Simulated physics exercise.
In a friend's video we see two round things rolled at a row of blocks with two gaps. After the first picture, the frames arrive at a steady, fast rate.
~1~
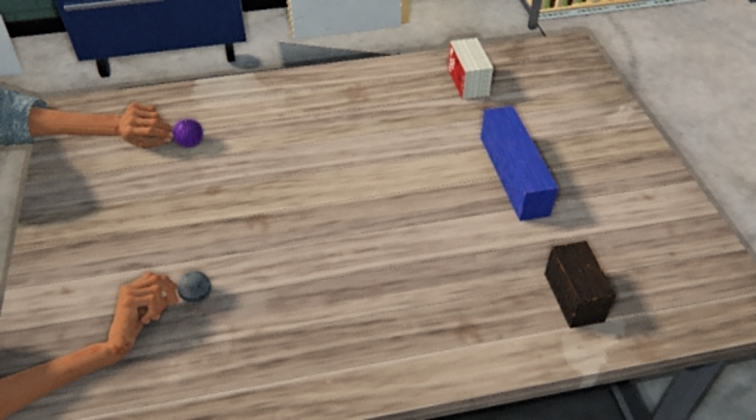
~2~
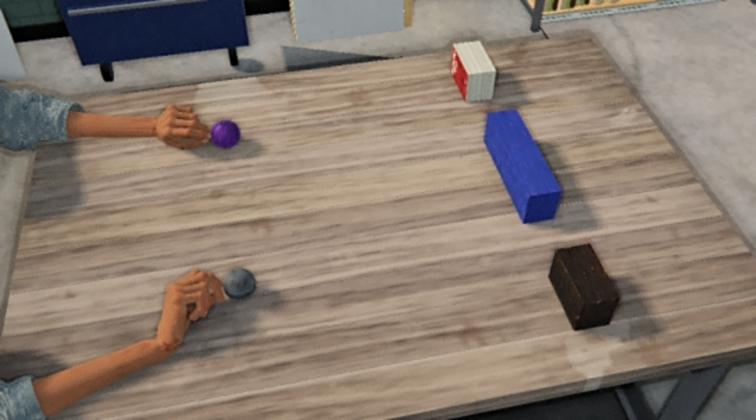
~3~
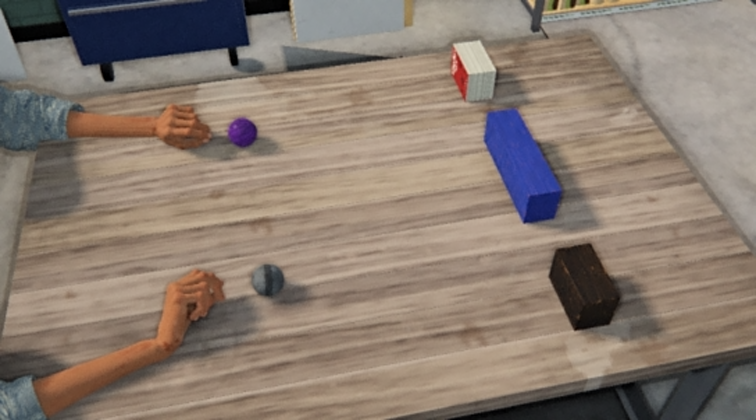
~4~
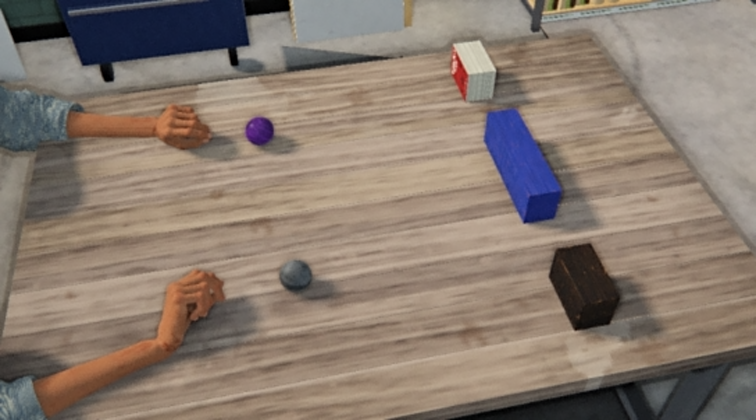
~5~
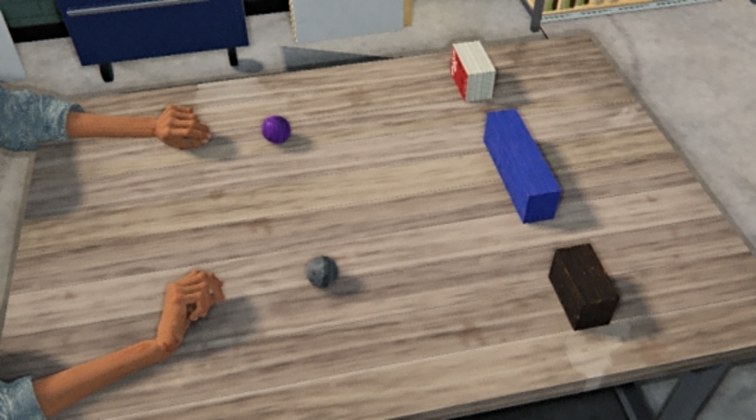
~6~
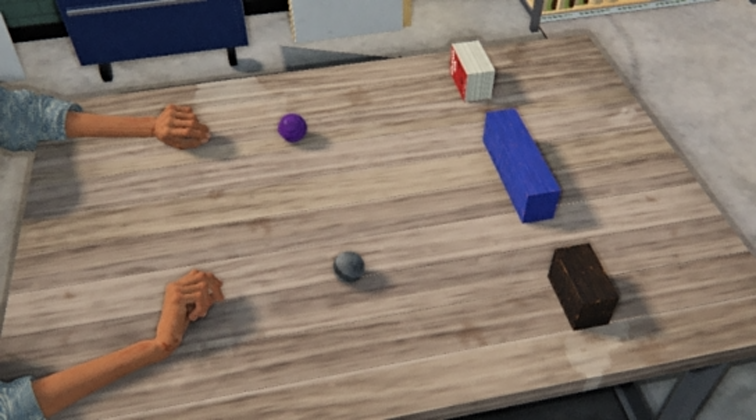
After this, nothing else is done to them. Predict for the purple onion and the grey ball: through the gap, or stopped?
My prediction: The purple onion through; the grey ball through.
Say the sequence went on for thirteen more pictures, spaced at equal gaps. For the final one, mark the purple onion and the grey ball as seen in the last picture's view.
Estimated centres: First approx. (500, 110), second approx. (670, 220).
Then, 0.40 s after the last picture, purple onion heading on near (455, 113); grey ball heading on near (602, 228).
Then, 0.90 s after the last picture, purple onion heading on near (643, 96); grey ball heading on.
Then, 1.32 s after the last picture, purple onion heading on near (694, 272); grey ball heading on.
By the end, the purple onion gets between the blocks; the grey ball gets between the blocks.
